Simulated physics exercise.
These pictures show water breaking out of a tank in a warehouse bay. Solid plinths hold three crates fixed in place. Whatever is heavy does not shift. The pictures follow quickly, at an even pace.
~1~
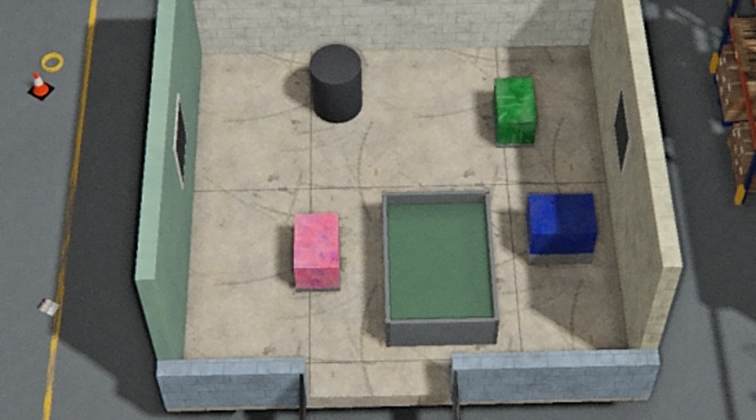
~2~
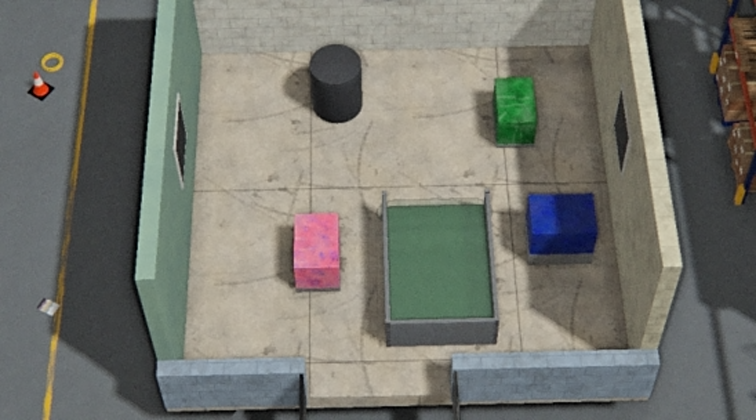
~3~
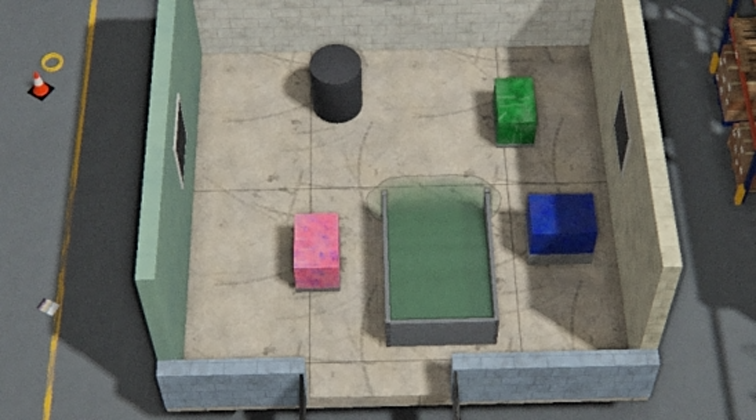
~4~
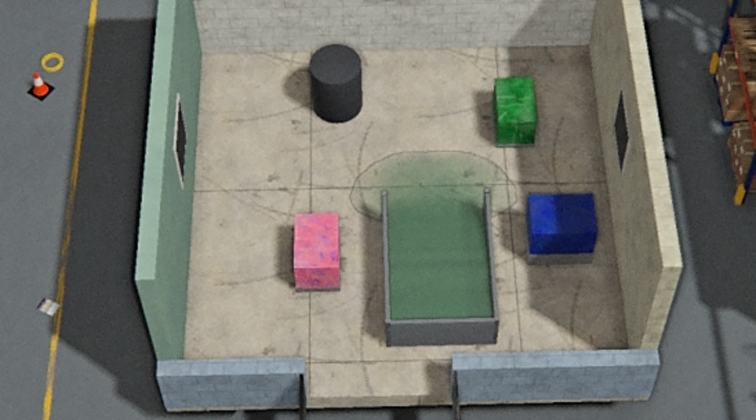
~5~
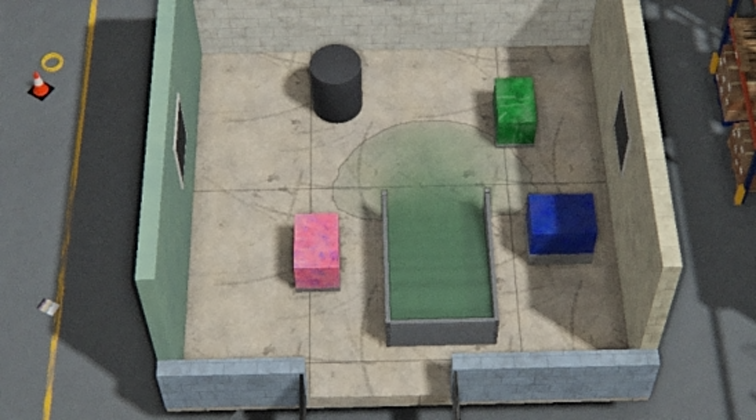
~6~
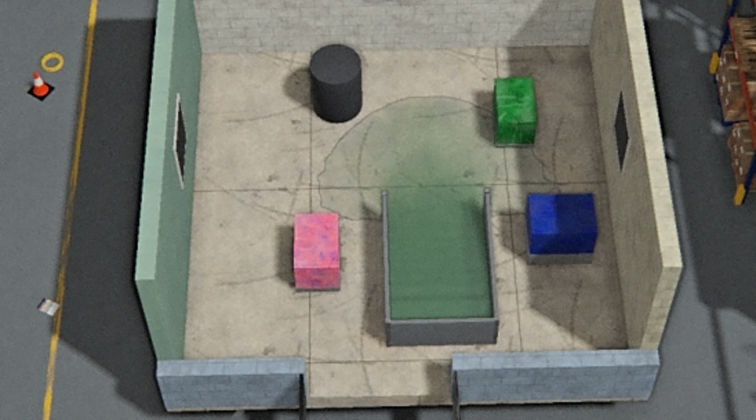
Greenish water sat still in a gray tank between a pink block and a blue one, then poured out through the tank's far side and spread across the bay floor in a widening rounded sheet.
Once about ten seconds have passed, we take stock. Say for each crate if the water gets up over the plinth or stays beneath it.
At the pink crate the water stays beneath; at the green crate the water gets over; at the blue crate the water stays beneath.
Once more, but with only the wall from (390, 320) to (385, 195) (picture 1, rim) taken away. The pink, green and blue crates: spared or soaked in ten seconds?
Crate by crate: Pink - hit; green - hit; blue - left alone.
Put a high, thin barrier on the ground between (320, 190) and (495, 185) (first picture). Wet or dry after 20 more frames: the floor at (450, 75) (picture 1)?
There: Clear.
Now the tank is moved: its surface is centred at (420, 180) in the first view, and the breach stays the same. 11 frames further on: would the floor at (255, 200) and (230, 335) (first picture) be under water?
The first spot is not reached, while the second is not reached.
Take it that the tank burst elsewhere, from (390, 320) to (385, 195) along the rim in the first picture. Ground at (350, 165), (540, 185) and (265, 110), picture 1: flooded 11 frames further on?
Read off point by point, the answer is soaking, not soaked, soaking.
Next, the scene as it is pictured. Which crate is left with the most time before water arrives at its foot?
Crate: The pink crate.
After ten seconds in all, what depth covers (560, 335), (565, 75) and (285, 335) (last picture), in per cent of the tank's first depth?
First spot 8 %, second 8 %, third 10 %.
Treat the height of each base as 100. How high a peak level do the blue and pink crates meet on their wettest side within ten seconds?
Roughly 60 per cent for the first, 70 per cent for the second.
A moment on, water covers 30 % of the floor; the pink crate not reached, the green crate water round its plinth, the blue crate not reached.
Next, water covers 40 % of the floor; the pink crate not reached, the green crate water round its plinth, the blue crate not reached.
Then, water covers 50 % of the floor; the pink crate not reached, the green crate water round its plinth, the blue crate water round its plinth.
Later, water covers 75 % of the floor; the pink crate water round its plinth, the green crate water round its plinth, the blue crate water round its plinth.
In the end, water covers 95 % of the floor; the pink crate stayed above the water, the green crate was topped, the blue crate stayed above the water.
